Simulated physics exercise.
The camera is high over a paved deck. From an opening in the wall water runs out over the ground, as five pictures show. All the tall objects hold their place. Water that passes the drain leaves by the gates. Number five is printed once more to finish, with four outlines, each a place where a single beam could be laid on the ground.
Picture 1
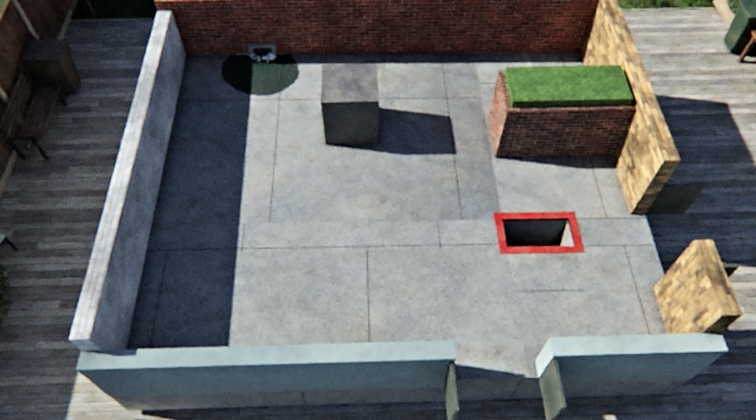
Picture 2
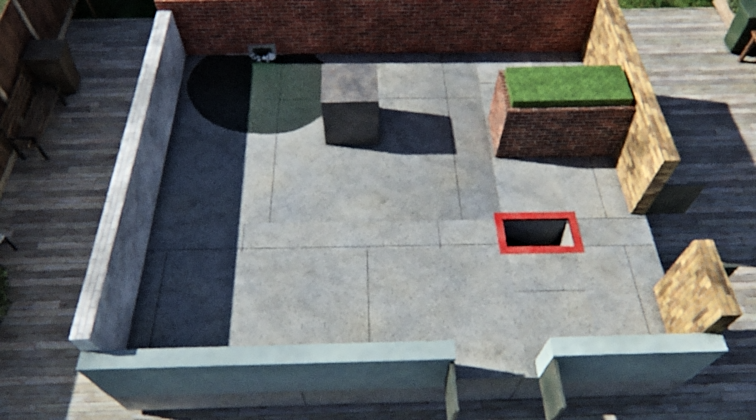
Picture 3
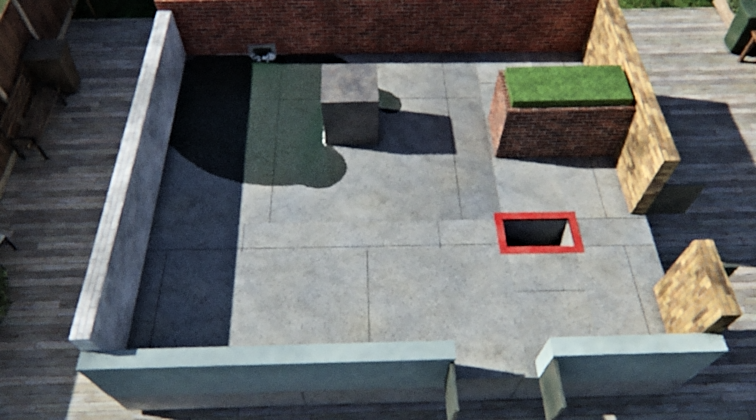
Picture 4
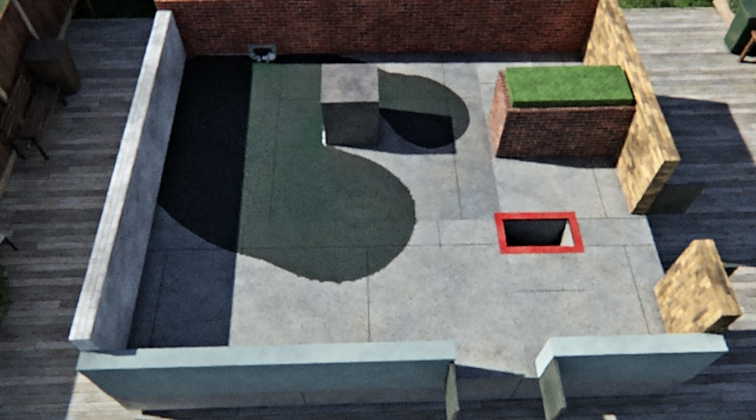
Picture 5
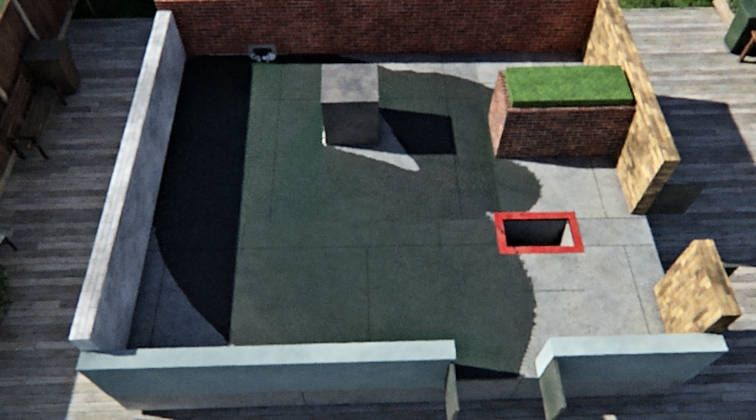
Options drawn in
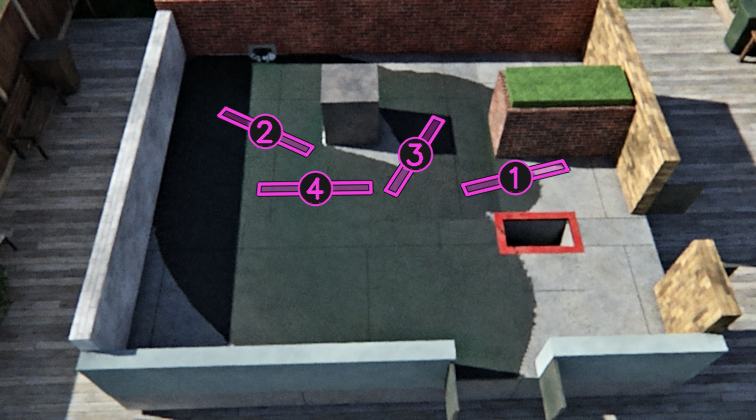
At the start, a small dark patch of water lies beside a spout at the back left of a walled paved yard. The water spreads forward and right, curls around both sides of a grey block, then covers most of the floor, reaching the edge of the still-dry red-framed opening.
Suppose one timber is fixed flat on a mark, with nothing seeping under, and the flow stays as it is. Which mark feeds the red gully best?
Best: 4.
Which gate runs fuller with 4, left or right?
The right gate.
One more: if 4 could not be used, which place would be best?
Place 2.
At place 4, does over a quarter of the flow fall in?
Yes, it does.
In magenta, 1 from (464, 189) to (565, 165); 2 from (222, 111) to (309, 150); 3 from (390, 192) to (438, 119); 4 from (259, 189) to (370, 187).
With 1, about 15 % of the stream goes into the red gully, about 79 % out by the gates.
With 2, about 28 % of the stream goes into the red gully, about 62 % out by the gates.
With 3, about 16 % of the stream goes into the red gully, about 77 % out by the gates.
With 4, about 38 % of the stream goes into the red gully, about 55 % out by the gates.
